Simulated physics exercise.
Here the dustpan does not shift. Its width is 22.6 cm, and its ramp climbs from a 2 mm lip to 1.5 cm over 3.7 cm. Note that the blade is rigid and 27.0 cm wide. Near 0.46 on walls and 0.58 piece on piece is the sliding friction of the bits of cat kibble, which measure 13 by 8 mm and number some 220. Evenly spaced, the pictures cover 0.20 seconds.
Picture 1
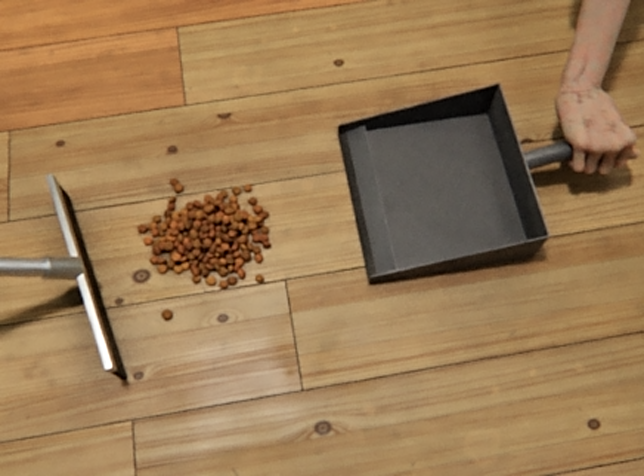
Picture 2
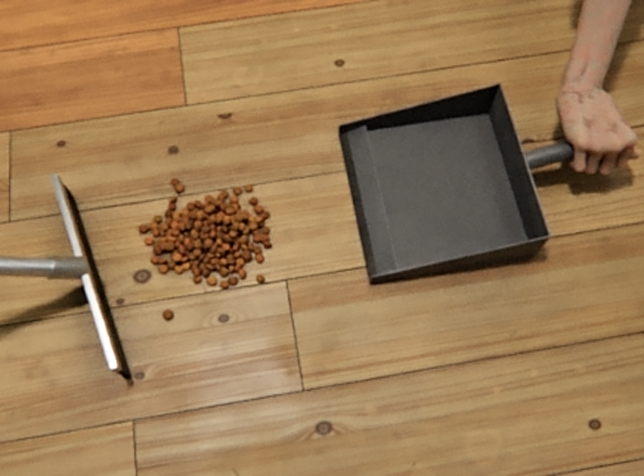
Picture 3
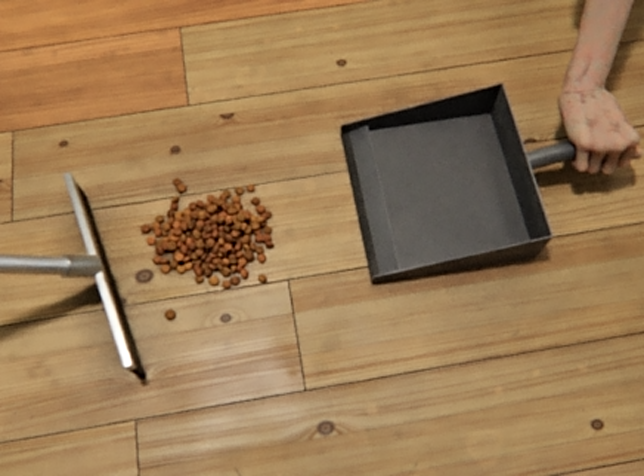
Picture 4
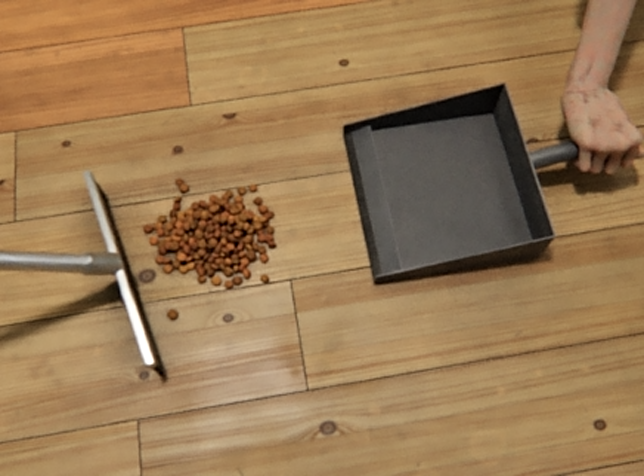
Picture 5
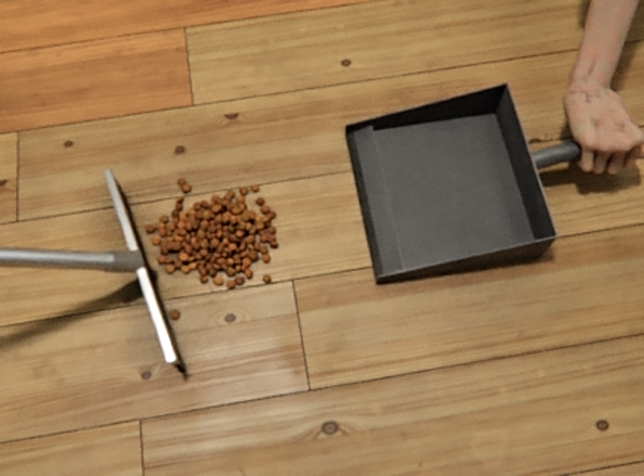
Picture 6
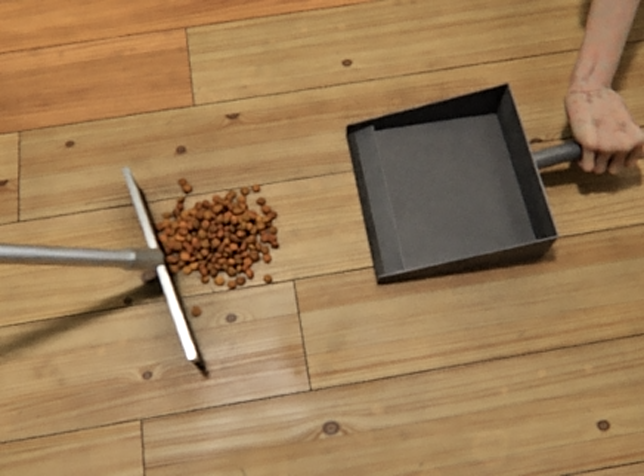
The video shows a flat blade on a handle sliding right across a wooden floor until it touches the left edge of a pile of small brown pieces, while a hand holds a dark dustpan still on the right.
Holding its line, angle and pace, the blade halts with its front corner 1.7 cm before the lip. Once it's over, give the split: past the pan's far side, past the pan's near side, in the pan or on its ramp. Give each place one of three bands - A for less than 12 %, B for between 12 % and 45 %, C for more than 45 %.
My prediction: Far side: Looks like a thin scattering will settle there; near side: Looks like a thin scattering will settle there; pan: Looks like a thin scattering will settle there.
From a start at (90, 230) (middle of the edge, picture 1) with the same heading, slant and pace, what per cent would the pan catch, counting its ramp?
Roughly 20 percent, ramp included.
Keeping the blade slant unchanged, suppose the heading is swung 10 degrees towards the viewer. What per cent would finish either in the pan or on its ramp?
Result: Close to 0 %, ramp counted.
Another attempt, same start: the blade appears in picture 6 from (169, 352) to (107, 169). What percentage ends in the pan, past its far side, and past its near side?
Per cent by place - pan 15, far side 0, near side 0.
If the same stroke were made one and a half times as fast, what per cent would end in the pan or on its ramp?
About 20 %.
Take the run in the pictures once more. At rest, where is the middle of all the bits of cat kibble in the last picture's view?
Centre at rest, approx.: (339, 206) px.
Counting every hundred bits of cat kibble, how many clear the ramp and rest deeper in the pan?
Close to 0 per cent.
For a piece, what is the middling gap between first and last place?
Somewhere around 16 centimetres.
Then, 0.19 s after the last picture, middle of the blade 16 cm from the lip; 0 % over the lip, far side 0 %, near side 0 %.
Then, 0.32 s after the last picture, middle of the blade 8 cm from the lip; 0 % over the lip, far side 0 %, near side 0 %.
Then, 0.58 s after the last picture, middle of the blade 5 cm from the lip; 5 % over the lip, far side 0 %, near side 0 %.
In the end, far side 0 %, near side 0 %, pan 5 %, in front of the lip or behind the blade 90 %.
